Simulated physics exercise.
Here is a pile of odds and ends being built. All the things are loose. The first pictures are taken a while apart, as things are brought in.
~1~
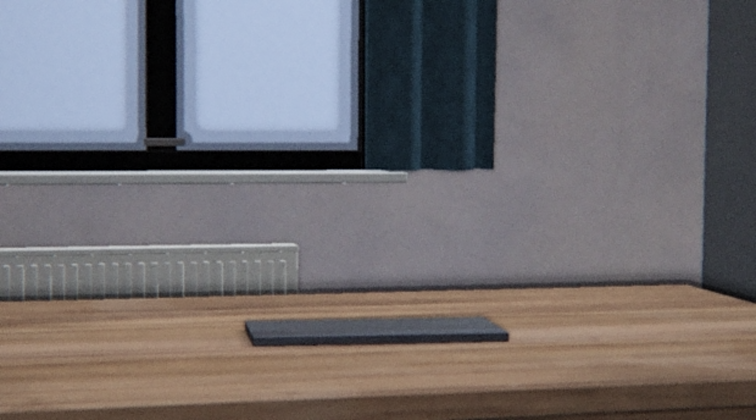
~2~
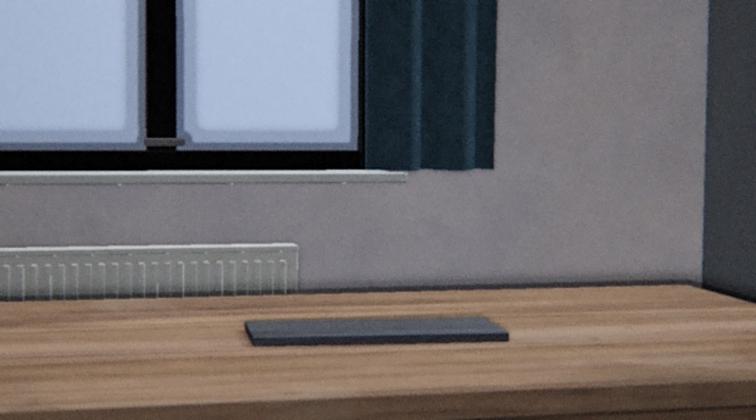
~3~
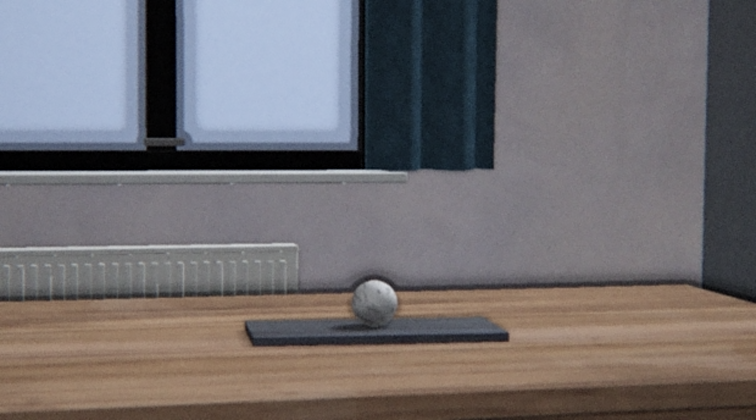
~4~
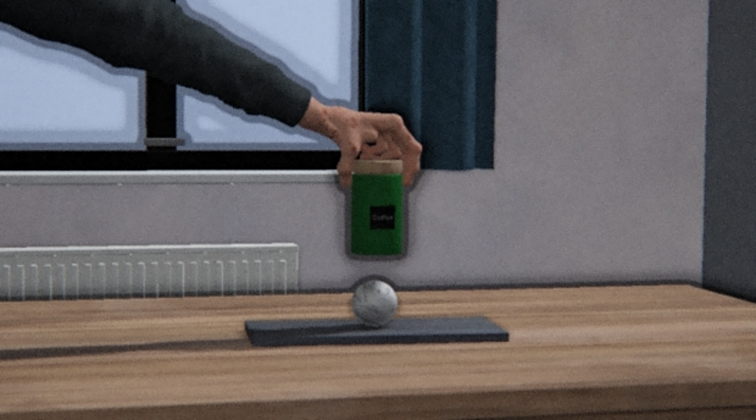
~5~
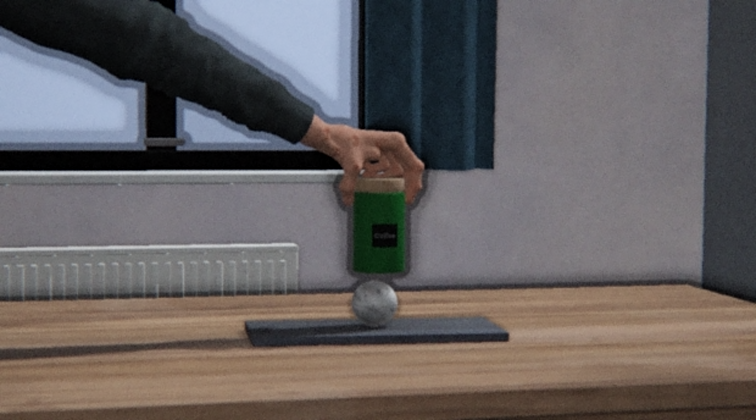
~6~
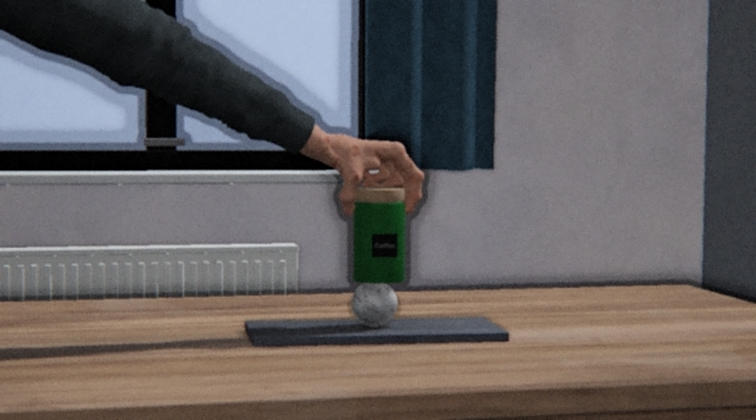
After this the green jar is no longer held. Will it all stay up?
It comes apart.
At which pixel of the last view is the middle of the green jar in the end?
Around (471, 298).
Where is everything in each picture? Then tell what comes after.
The last thing is not in view yet, in the first frame.
The last thing is not in view yet, in the second frame.
The last thing is not in view yet; white ball (374, 303), in the third frame.
Still above its spot; green jar (377, 207); white ball (374, 303), in the fourth frame.
Still above its spot; green jar (379, 225); white ball (374, 303), in the fifth frame.
In place under the hand; green jar (379, 235); white ball (374, 303), in the sixth frame.
Then, 0.50 s past the last view, green jar now fallen.
Then, 0.70 s past the last view, things are still on the move.
Finally, fallen, green jar; the other 2 still in place. Final places as the last picture's camera would see them, green jar near (471, 298). The pile gives way.
